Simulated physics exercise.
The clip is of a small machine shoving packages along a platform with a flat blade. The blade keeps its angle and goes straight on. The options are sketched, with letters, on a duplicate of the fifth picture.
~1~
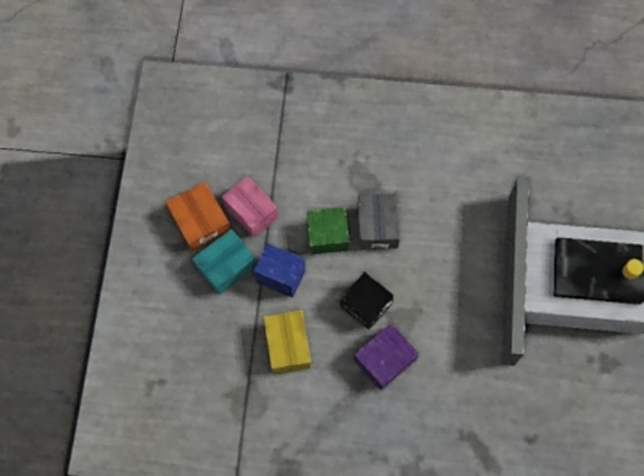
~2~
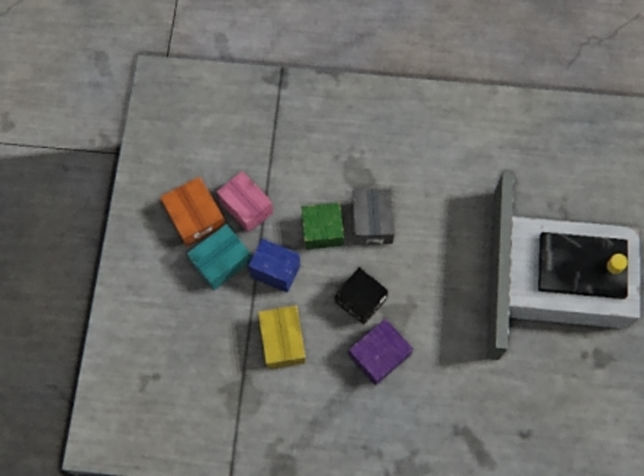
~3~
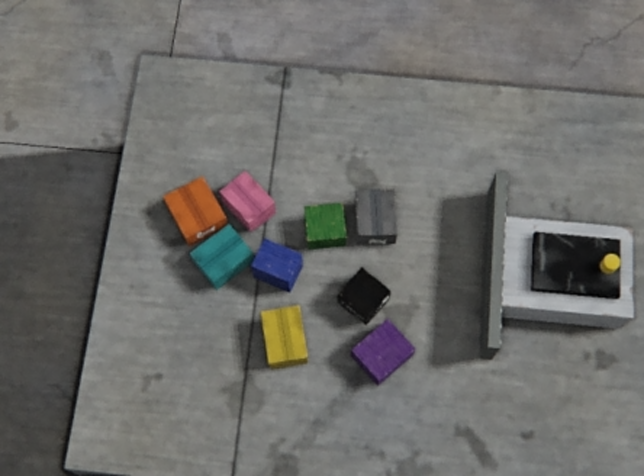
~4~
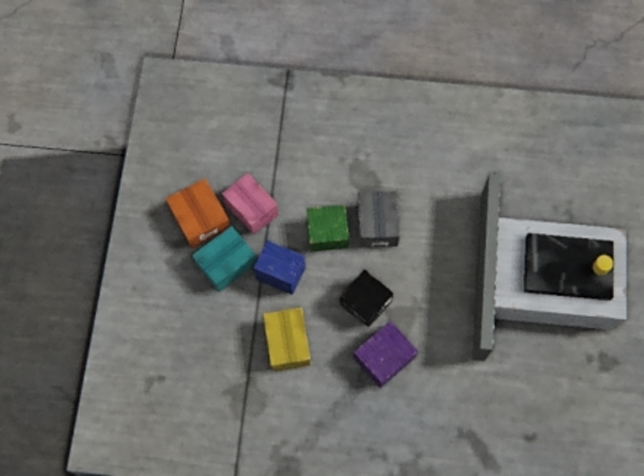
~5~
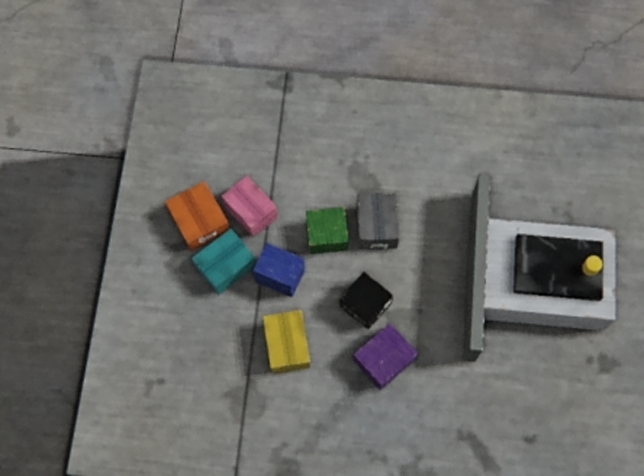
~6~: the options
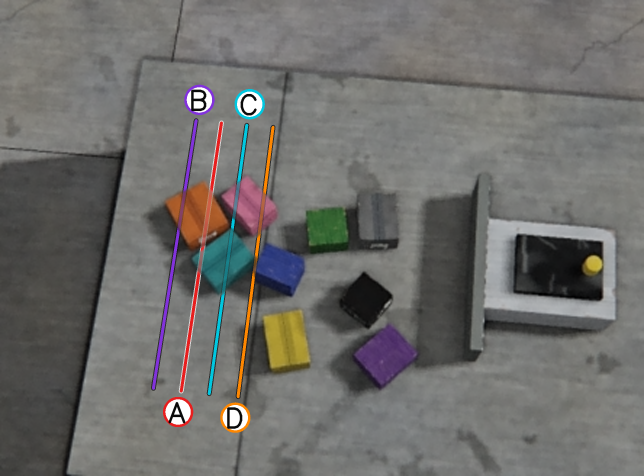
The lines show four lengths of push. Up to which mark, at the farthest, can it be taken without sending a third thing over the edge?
At B, and not beyond.
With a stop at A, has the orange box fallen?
Yes.
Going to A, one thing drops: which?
The orange box.
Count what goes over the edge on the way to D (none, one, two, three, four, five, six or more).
By then, none.
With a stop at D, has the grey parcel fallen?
By then, no.
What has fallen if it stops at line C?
The orange box goes over.
On the copy, A at (202, 250); B at (176, 248); C at (229, 253); D at (256, 255).
On B. First, robot (439, 256); purple crate (350, 373); grey parcel (346, 218).
Then, robot (329, 246); orange box (129, 210); pink box (164, 187).
Finally, robot (243, 238); pink box over the edge; orange box over the edge; two fallen.
By contrast, A is within the limit but short; C is within the limit but short; D is within the limit but short.
